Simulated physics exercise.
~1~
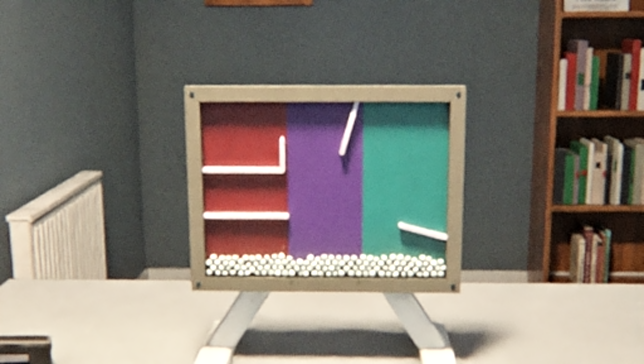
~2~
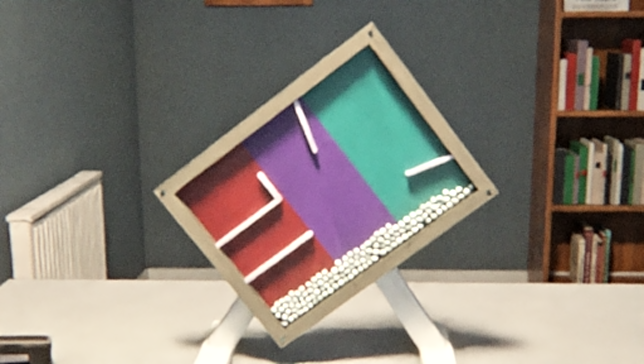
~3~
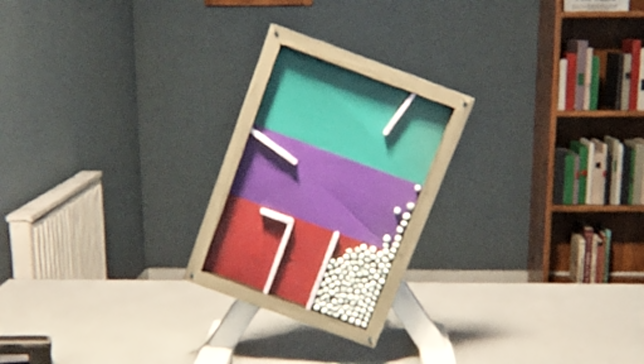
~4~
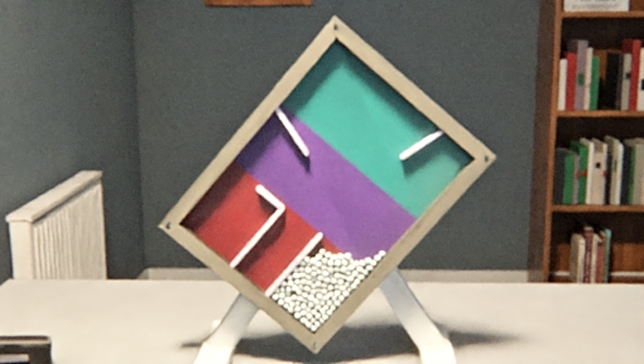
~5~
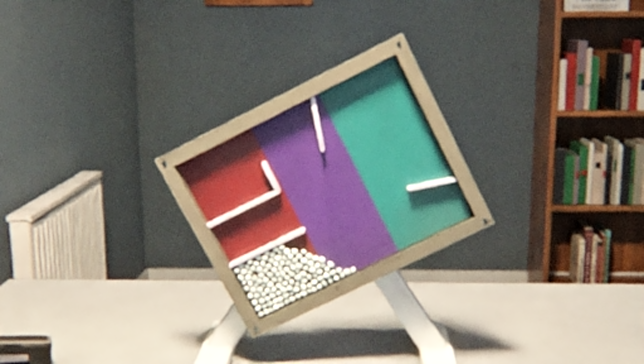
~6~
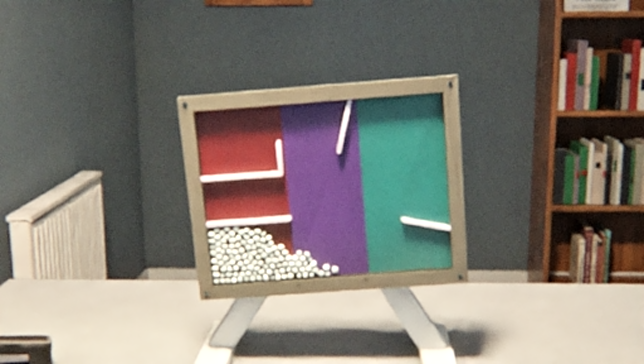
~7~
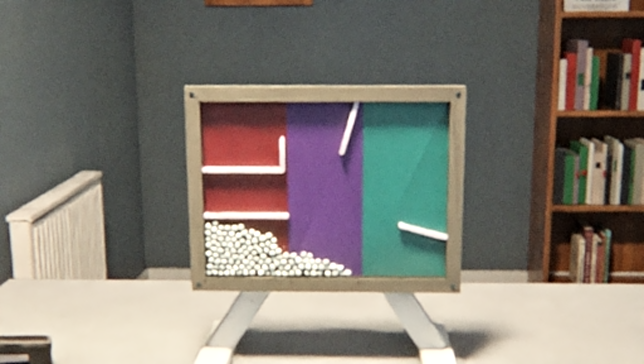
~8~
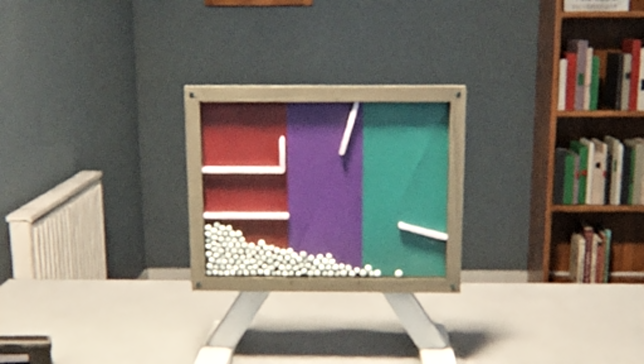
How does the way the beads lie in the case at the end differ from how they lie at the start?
At the start they form an even layer along the whole bottom, but at the end they are heaped towards the left in the red strip and thin out to the right. Their middle has therefore shifted a little to the left and slightly higher.
To begin with, a flat framed case with red, purple and turquoise strips stands level on a table, its small white beads spread in an even layer along the bottom. The case turns steeply anticlockwise, lifting the turquoise end to the top, and the beads slide down and collect in the corner at the red end. It then swings back clockwise, with the beads still bunched at that end. Once the case is level, the heap slumps and spreads to the right. It ends piled highest at the left in the red strip, thinning across purple, with a few beads reaching turquoise.
